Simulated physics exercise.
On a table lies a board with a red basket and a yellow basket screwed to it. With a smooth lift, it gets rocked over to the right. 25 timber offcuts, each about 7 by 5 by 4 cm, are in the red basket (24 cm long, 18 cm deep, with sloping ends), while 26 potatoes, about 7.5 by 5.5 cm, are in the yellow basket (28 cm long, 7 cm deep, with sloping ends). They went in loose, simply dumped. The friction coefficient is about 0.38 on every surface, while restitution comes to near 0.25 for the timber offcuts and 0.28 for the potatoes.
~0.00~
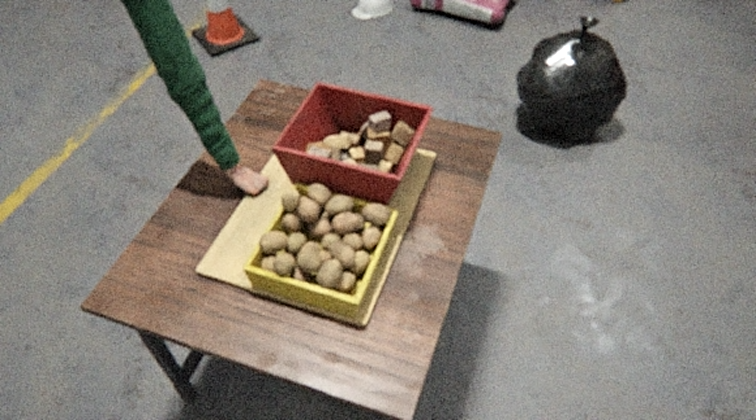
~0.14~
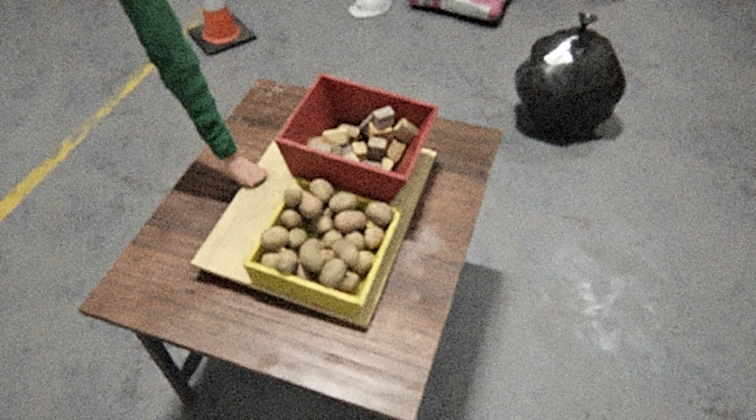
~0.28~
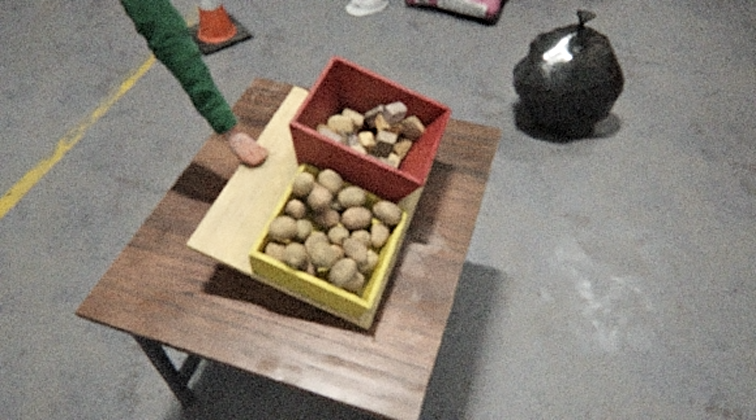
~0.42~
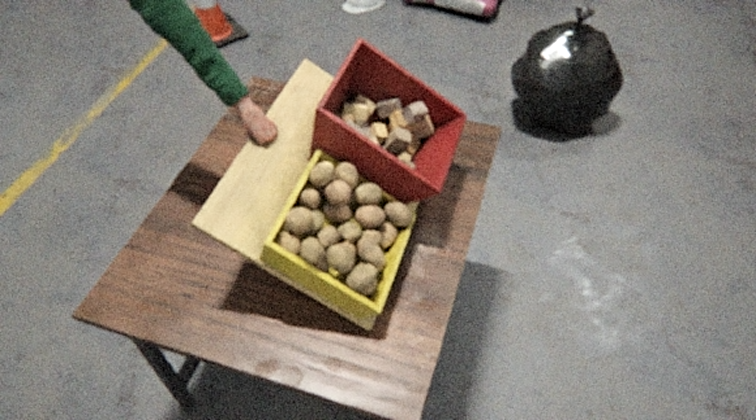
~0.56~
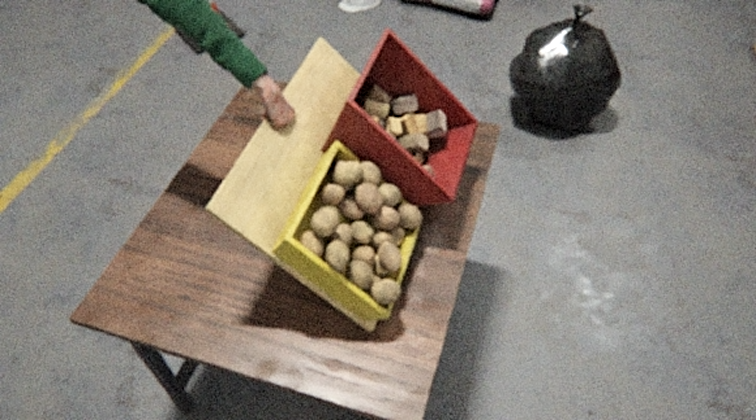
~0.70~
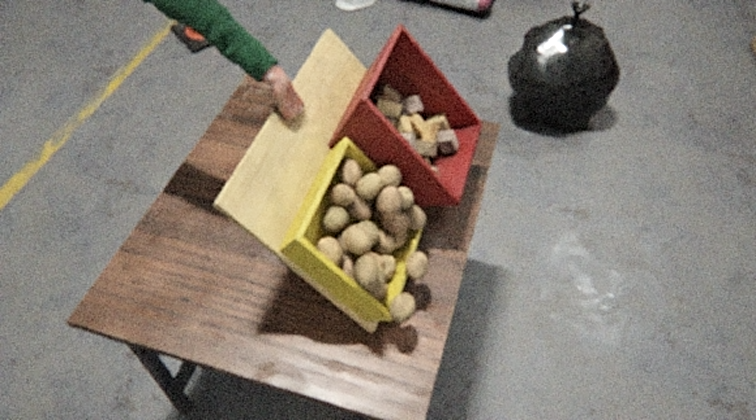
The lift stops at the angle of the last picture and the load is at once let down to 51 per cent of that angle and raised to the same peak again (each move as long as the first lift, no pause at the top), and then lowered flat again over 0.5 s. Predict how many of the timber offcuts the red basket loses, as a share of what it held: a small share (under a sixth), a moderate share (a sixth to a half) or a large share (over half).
It loses a small share.
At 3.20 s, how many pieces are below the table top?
Roughly 5.
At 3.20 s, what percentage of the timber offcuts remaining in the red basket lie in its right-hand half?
Close to 70 percent, I reckon.
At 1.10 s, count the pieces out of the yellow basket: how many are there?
Roughly, out by then: Yellow basket 6.
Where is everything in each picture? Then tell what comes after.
In the first frame (places track the rim corner closest to us here; the camera moves round a little), red basket (397, 177); yellow basket (354, 300); tipped 0°; all still inside.
Red basket (404, 178); yellow basket (358, 301); tipped 5°, in the second frame.
Red basket (420, 181); yellow basket (367, 304); tipped 17°, in the third frame.
Red basket (439, 189); yellow basket (377, 308); tipped 31°, in the fourth frame.
Red basket (453, 197); yellow basket (386, 313); tipped 43°, in the fifth frame.
Red basket (459, 200); yellow basket (391, 316); tipped 48°; all still inside, in the sixth frame.
After 1.10 s, tilt 34°; the red basket has all 25 and the yellow basket is down by 6 of 26.
After 1.60 s, tilt 29°; the red basket has all 25 and the yellow basket is down by 6 of 26.
After 2.30 s, tilt 31°; the red basket has all 25 and the yellow basket is down by 6 of 26.
Final count (at 3.20 s), the red basket has all 25 and the yellow basket is down by 7 of 26. Asked share, 0 of 25, 0 per cent.
